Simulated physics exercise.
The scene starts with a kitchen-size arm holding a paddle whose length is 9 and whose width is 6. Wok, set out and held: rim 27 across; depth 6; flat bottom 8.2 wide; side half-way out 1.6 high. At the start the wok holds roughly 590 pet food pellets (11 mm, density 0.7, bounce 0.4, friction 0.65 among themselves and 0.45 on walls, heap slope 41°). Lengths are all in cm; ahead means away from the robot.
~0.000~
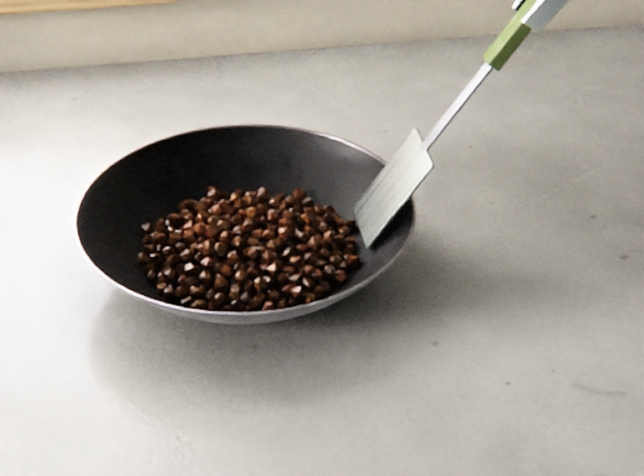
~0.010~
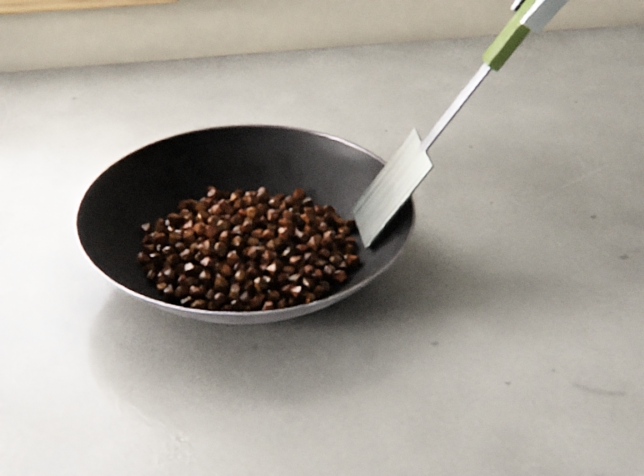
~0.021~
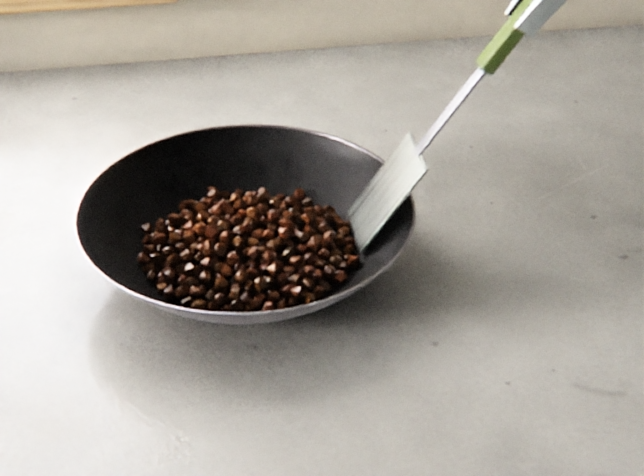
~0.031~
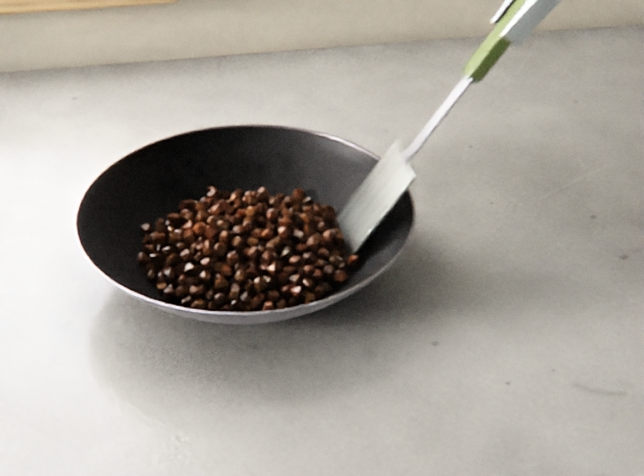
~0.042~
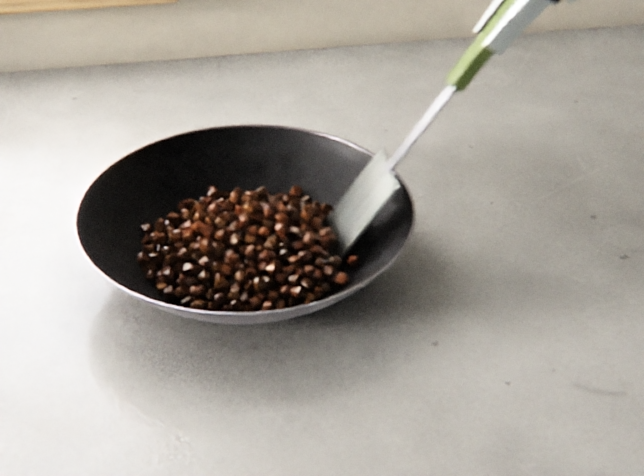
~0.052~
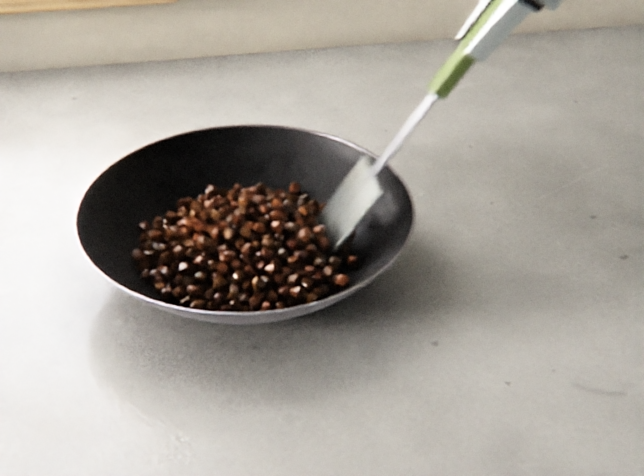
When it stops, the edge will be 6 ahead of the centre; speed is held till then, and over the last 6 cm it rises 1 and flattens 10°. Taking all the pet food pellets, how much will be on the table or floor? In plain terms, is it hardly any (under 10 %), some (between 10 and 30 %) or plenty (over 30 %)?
Some - between 10 and 30 %.
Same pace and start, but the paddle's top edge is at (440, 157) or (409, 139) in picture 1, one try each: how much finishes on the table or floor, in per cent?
First try roughly 15 percent, second try roughly 20 percent.
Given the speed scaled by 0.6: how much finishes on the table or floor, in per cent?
Near 10 in a hundred.
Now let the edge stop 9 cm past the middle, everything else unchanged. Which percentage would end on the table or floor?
Then the share is near 40 in a hundred.
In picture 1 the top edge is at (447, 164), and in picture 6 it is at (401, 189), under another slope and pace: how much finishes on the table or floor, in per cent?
It works out to about 10 %, more or less.
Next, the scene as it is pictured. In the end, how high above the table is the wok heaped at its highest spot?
About 7.5 cm above the table.
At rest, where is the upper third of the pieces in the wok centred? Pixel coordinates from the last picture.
Pixel estimate: About (132, 225).
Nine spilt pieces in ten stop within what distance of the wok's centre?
About 35 cm.
By 0.08 s, sloping 55°, highest piece 7 above the table; 591 in the wok.
By 0.10 s, sloping 52°, highest piece 9 above the table; 590 in the wok, 1 on the blade or in flight.
By 0.32 s, sloping 45°, highest piece 11 above the table; 510 in the wok, 53 on the table or floor, 28 on the blade or in flight.
By 1.37 s, sloping 45°, highest piece 8 above the table; 508 in the wok, 83 on the table or floor.
Final count, 508 in the wok, 83 on the table or floor. That is 14 % on the table or floor.
